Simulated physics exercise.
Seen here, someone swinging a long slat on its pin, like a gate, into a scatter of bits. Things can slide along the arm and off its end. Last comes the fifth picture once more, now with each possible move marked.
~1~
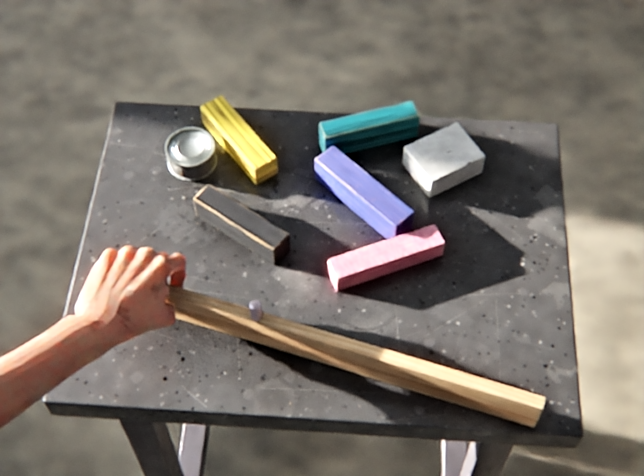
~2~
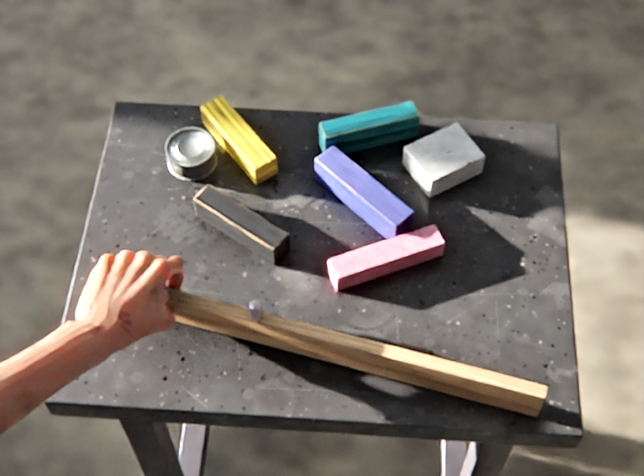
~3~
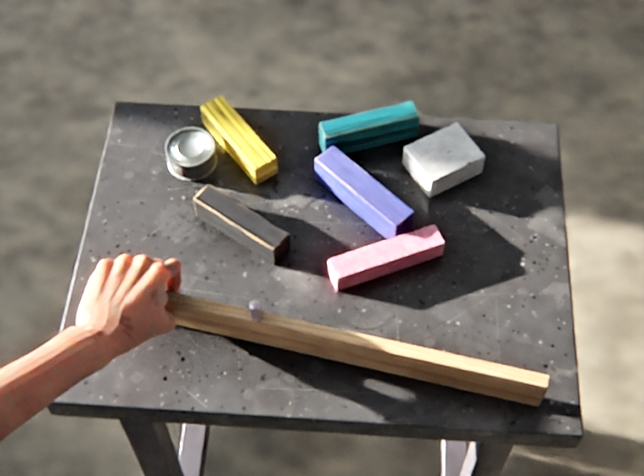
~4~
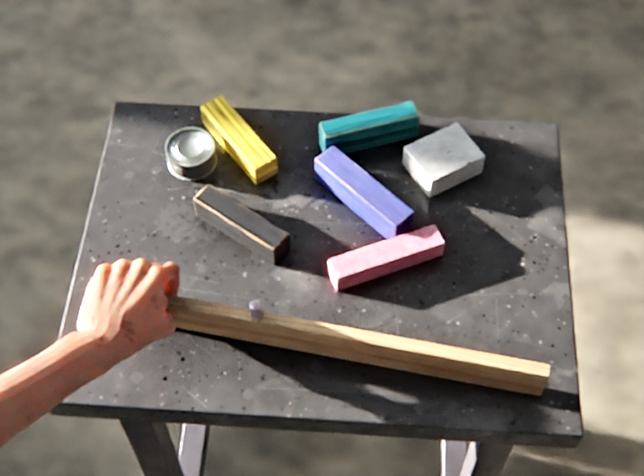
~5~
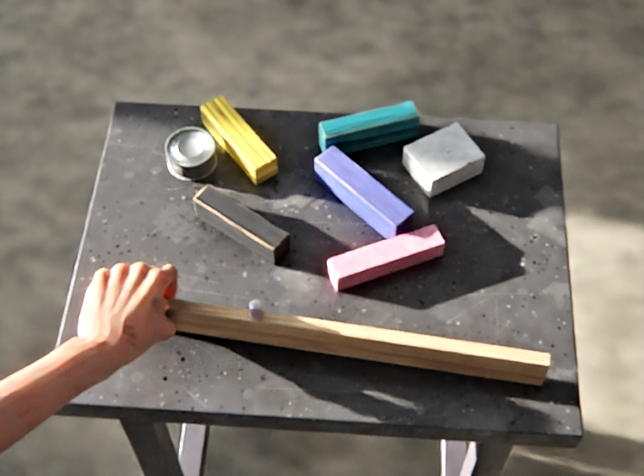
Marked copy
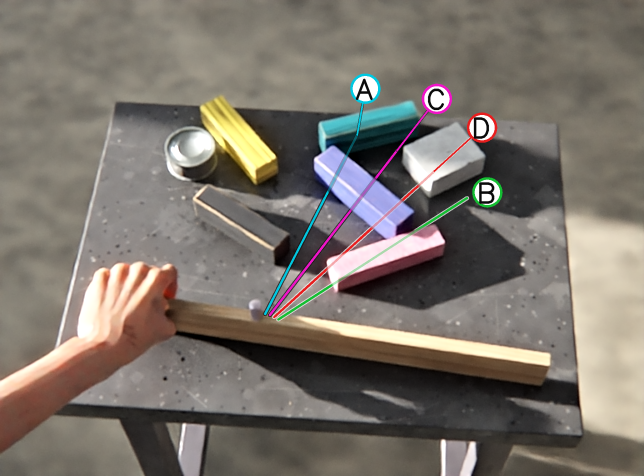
A hand at the left grips a long pale wooden slat lying across the front of a dark speckled table, seen from above against blurred grey ground. Beyond it sit a round grey tin, a yellow stick, a turquoise stick, a whitish block, and blue, pink and dark bars. The slat's right end swings slightly away from the front edge, while the scattered pieces and the view stay still.
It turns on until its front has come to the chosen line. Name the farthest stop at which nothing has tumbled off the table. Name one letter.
Up to line A.
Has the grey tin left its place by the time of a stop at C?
No.
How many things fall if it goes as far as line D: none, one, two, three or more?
In all, none.
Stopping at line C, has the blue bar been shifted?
Yes.
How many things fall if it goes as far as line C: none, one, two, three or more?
By then, none.
On the marked copy, A at (314, 219); B at (377, 256); C at (337, 228); D at (358, 241).
Following A. Soon after the start, arm (398, 275); turquoise stick (369, 130); yellow stick (239, 139).
Later, arm (358, 225); turquoise stick (365, 119); white block (431, 143).
In the end, arm (316, 202); turquoise stick (361, 107); white block (420, 121); nothing has fallen.
As for the rest, B is safe but short; C is safe but short; D is safe but short.
